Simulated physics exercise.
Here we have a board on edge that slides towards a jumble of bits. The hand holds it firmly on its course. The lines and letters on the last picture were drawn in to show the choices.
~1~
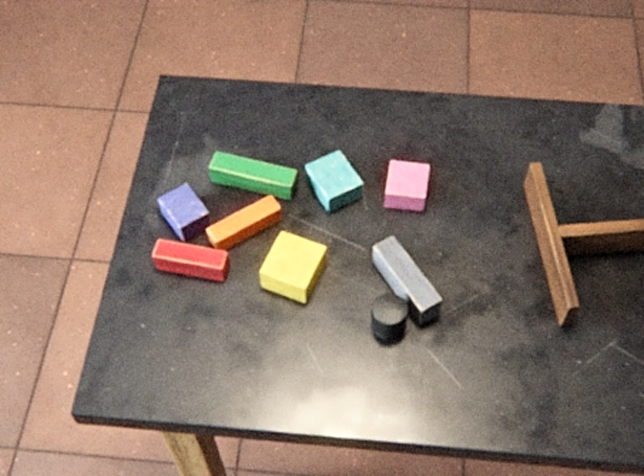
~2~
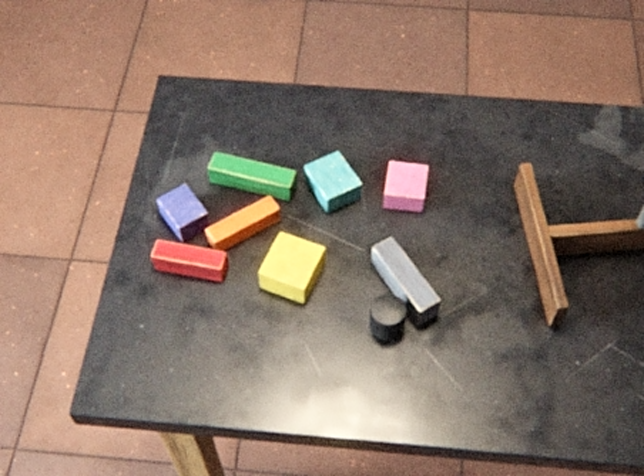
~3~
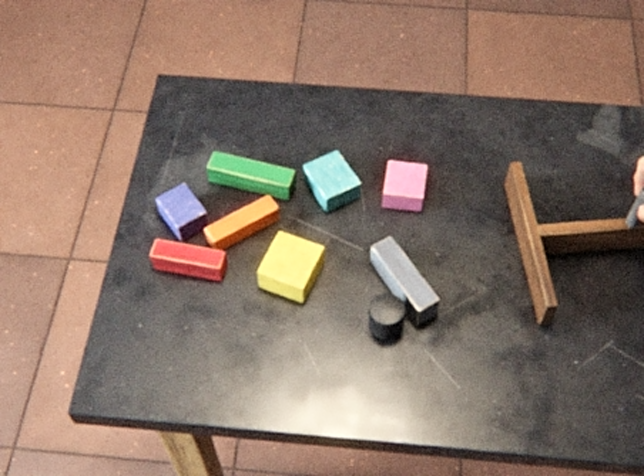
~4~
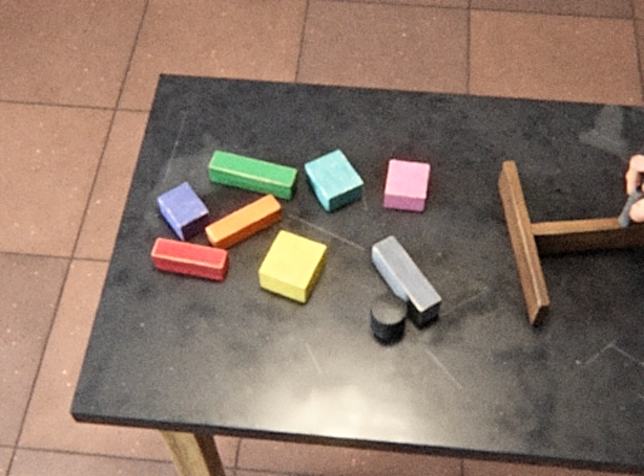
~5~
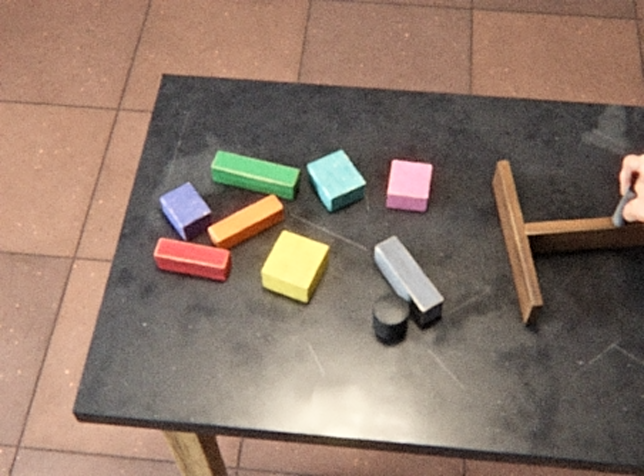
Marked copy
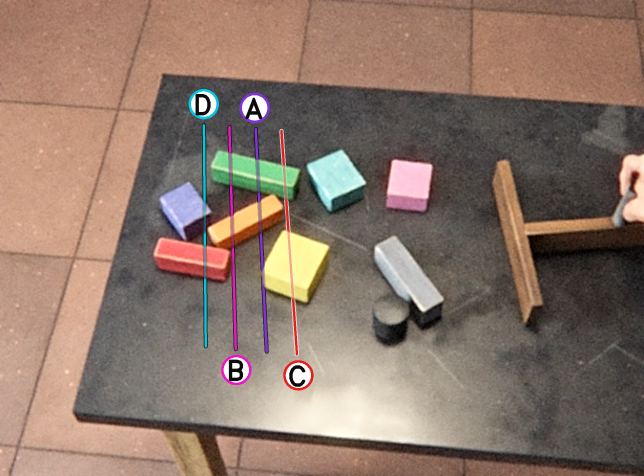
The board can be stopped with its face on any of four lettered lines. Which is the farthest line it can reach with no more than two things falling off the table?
At D, and not beyond.
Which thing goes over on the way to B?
The green stick.
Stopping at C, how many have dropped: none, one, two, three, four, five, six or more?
In all, none.
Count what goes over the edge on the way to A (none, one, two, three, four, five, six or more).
By then, none.
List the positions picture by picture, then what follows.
In the first frame, orange stick (245, 224); turquoise block (334, 181); blue block (185, 212).
In the second frame, board (544, 231); green stick (253, 177).
In the third frame, board (534, 230); pink block (405, 187).
In the fourth frame, board (526, 229); grey stick (405, 279).
In the fifth frame, board (520, 229); orange stick (247, 223); turquoise block (336, 181); blue block (187, 211).
On the marked copy, A at (261, 231); B at (232, 229); C at (288, 233); D at (205, 227).
Taking D. A third of the way, board (404, 220); black tin (367, 319); turquoise block (326, 180).
Two thirds of the way, board (291, 211); green stick (160, 174); red stick (178, 261).
When it is over, board (205, 205); green stick over the edge; red stick over the edge; two fallen.
As for the rest, A is within the limit but short; B is within the limit but short; C is within the limit but short.
